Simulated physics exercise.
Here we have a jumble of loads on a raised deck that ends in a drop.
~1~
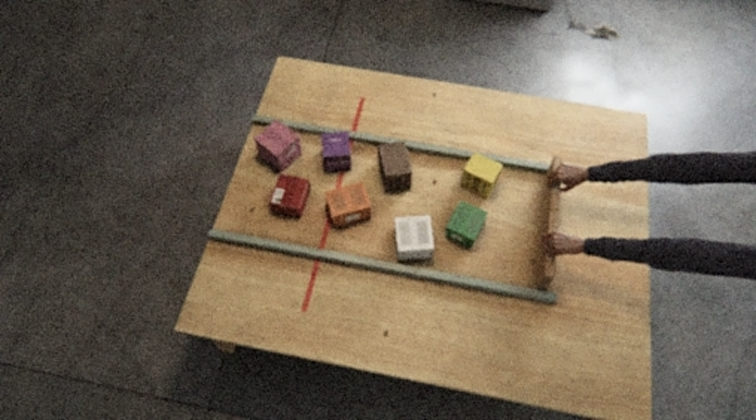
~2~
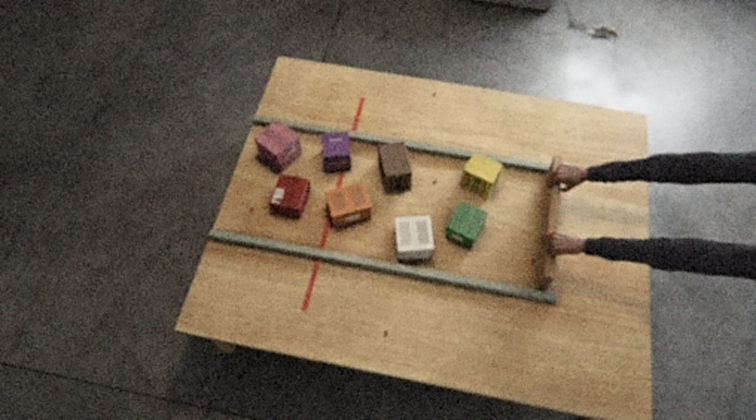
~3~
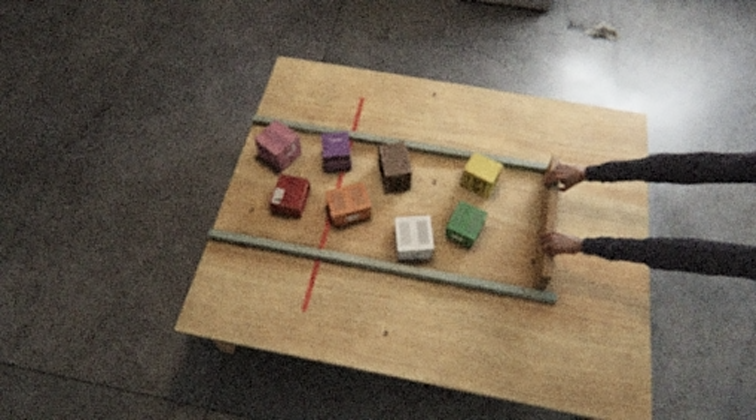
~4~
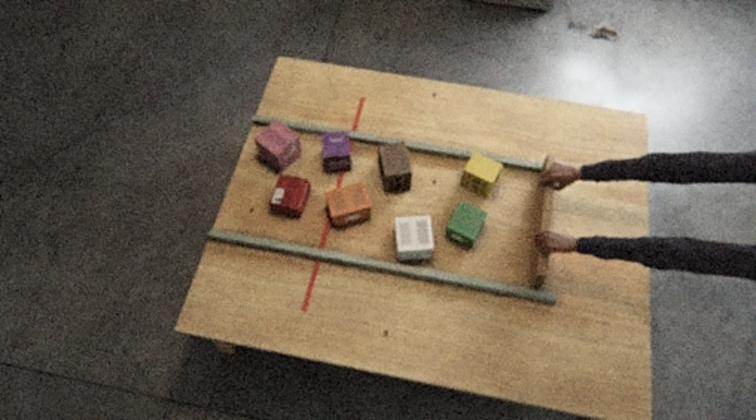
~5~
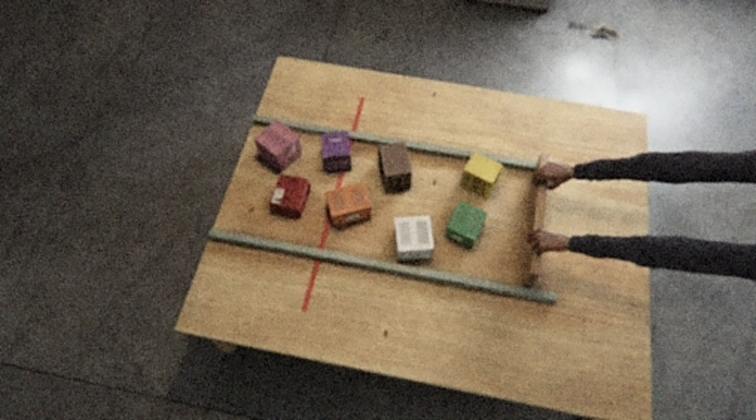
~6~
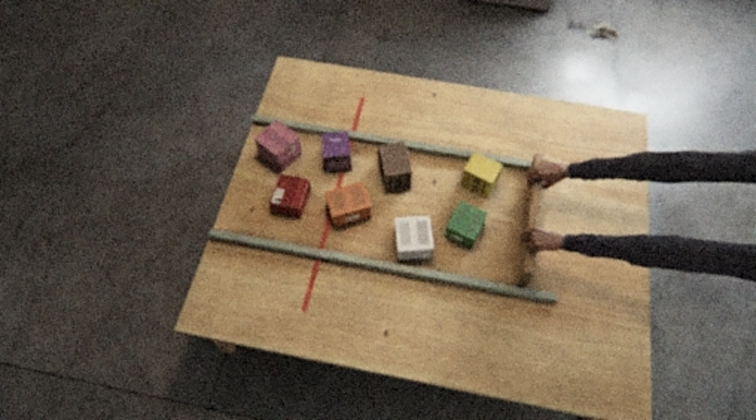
Two dark-sleeved arms reach in from the right over a pale wooden table on a grey floor, seen from above at a slight tilt. Between two grey-green rails lie pink, red, purple, orange, brown, white, green and yellow boxes, with red tape crossing near the left. The hands slide a wooden plank slightly left, while the boxes and camera stay still.
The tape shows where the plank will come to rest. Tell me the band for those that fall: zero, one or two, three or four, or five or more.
As it turns out, the number that fall off is zero.
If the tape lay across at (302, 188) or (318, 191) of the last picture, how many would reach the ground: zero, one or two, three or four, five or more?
For each place: Just one or two; 1 or 2.
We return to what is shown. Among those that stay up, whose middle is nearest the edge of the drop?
The pink parcel ends nearest.
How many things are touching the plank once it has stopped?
That makes 2.
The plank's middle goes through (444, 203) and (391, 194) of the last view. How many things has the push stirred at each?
First 3, then 6.
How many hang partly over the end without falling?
It comes to 1.
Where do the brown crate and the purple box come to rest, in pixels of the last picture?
First (301, 151), then (278, 140).
Soon after, none off yet; pink parcel at rest near (279, 146); red box at rest near (290, 196); purple box at rest near (337, 152).
In the end, the number that fall off is zero.
